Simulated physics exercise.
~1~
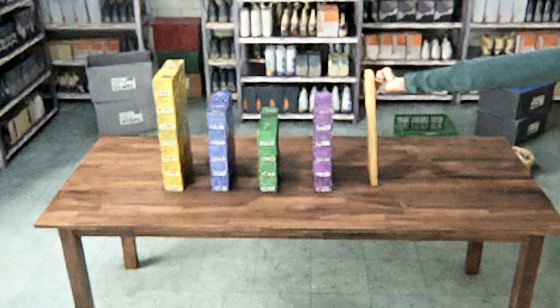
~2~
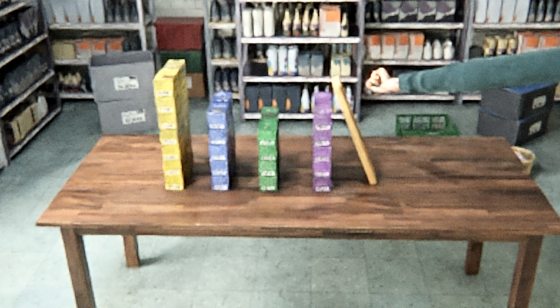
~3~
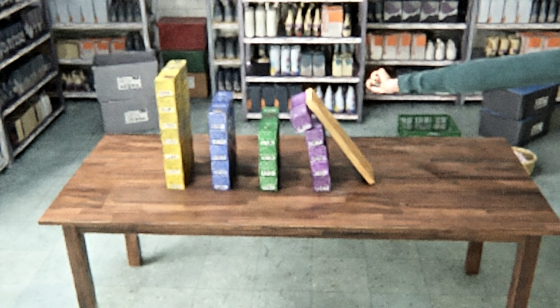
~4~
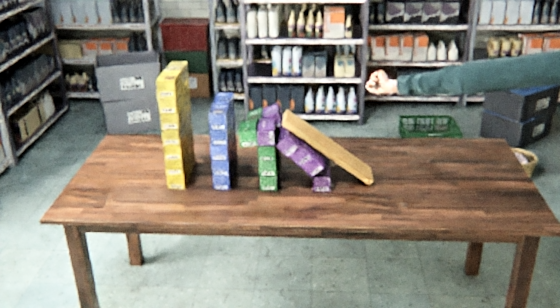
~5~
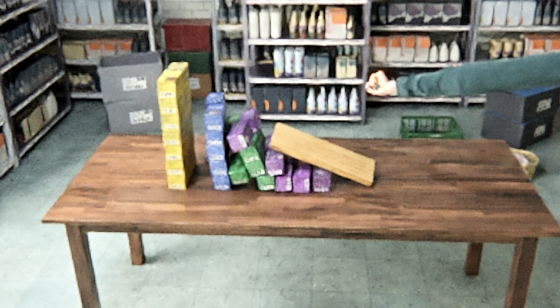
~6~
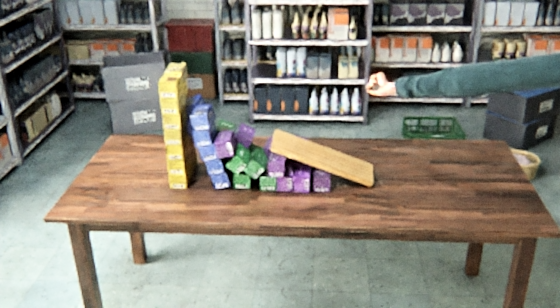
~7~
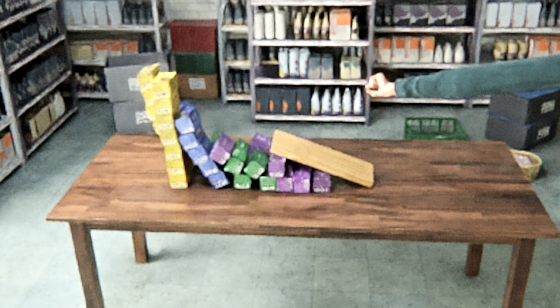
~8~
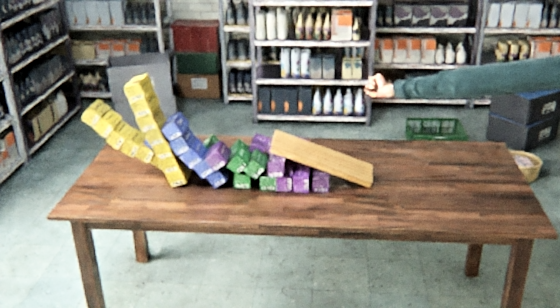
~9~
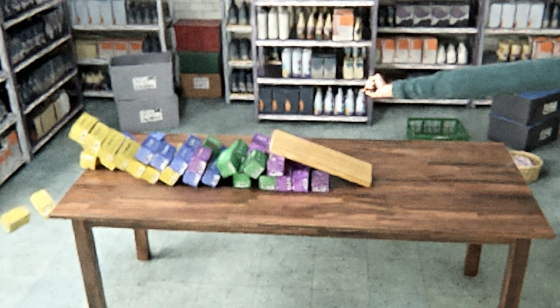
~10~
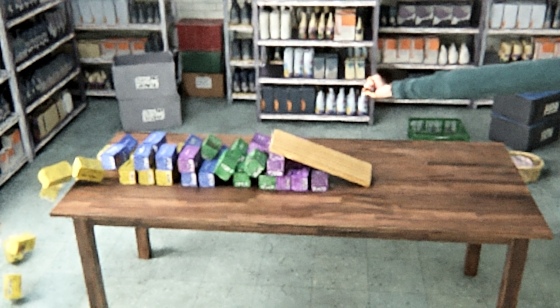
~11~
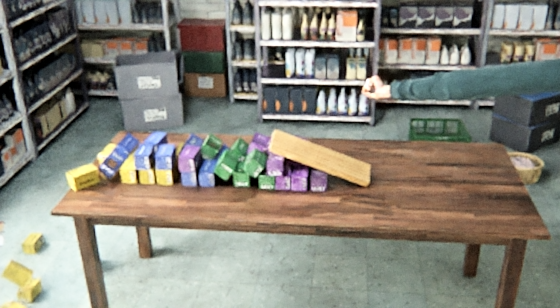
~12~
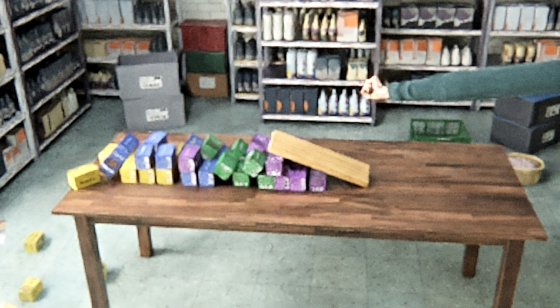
A hand tipped an upright board leftward into a row of stacked packets on a wooden table, and the purple, green, blue and yellow piles toppled in turn, leaving a jumbled heap with the board leaning on it and some yellow packets on the floor.
